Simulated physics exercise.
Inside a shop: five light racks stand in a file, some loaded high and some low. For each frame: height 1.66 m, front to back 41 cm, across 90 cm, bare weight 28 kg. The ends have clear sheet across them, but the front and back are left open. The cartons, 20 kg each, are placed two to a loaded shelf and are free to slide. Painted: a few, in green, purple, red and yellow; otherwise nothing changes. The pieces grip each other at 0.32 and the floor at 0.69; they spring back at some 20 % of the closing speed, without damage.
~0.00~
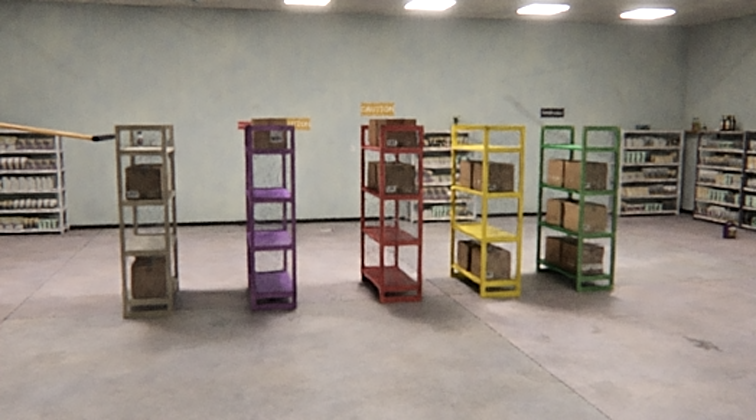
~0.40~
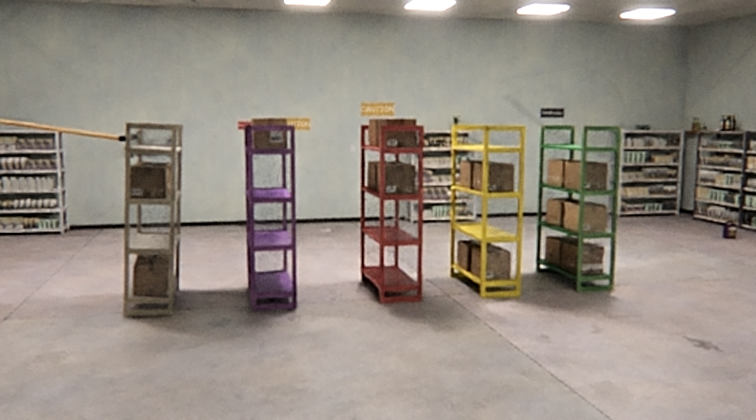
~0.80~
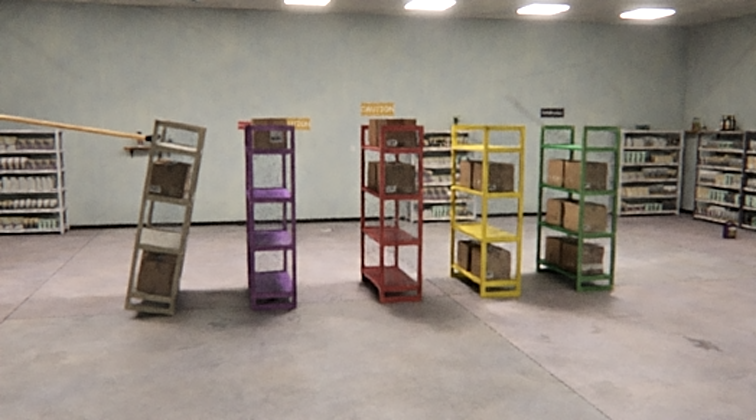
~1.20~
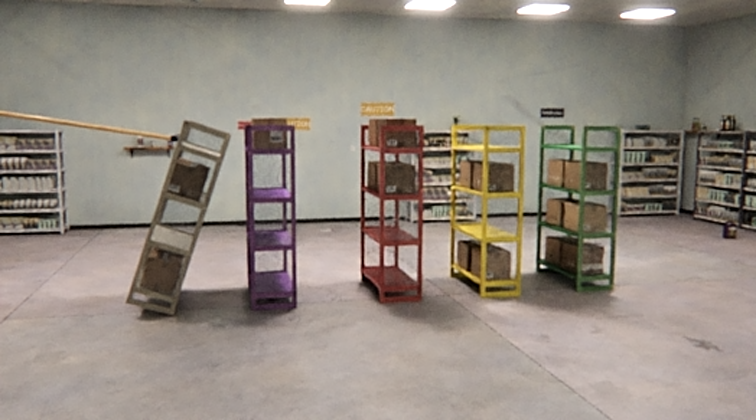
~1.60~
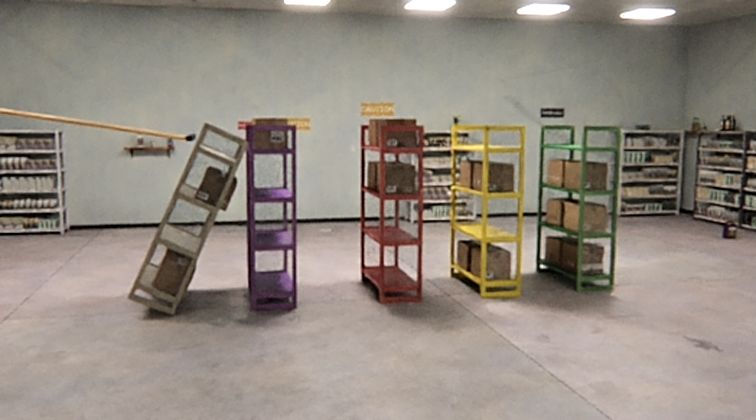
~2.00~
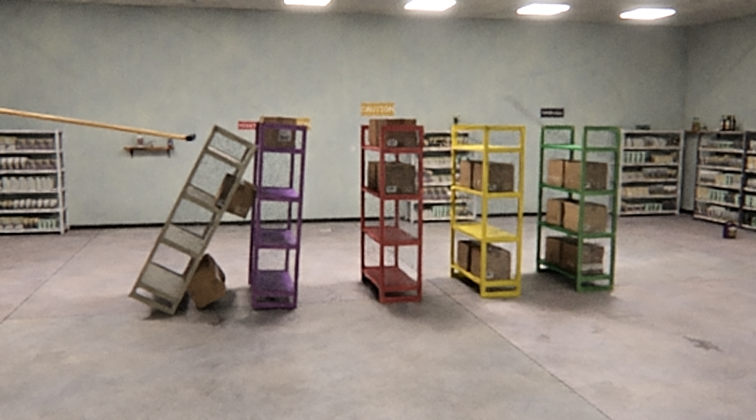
A pole pushes the tan rack rightward until it leans against the purple rack, tilting it slightly.
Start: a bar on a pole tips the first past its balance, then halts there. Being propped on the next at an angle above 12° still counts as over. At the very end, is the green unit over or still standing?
It is going to be brought down.
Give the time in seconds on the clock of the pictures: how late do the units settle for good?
At roughly 6.5 seconds.
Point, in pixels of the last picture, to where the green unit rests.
You'll find it around (668, 258) in the final frame.
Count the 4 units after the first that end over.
4.
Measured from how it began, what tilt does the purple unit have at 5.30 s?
Measured against how it began, the tilt is near 60 degrees.
Around 3.68 s, 4 cartons spilt or dropped; 2 of the 4 other units over; green unit unmoved; purple unit tipped 41°.
Around 4.46 s, 8 cartons spilt or dropped; 3 of the 4 other units over; green unit tipped 9°; purple unit tipped 61°.
Around 5.30 s, 14 cartons spilt or dropped; 4 of the 4 other units over; green unit lying flat; purple unit tipped 64°.
Finally (6.9 s), 14 cartons spilt or dropped; 4 of the 4 other units over; green unit lying flat; purple unit tipped 67°; yellow unit tipped 57°. Not one is left standing. Seen by the last camera, middles, green unit near (668, 258), purple unit near (362, 242).
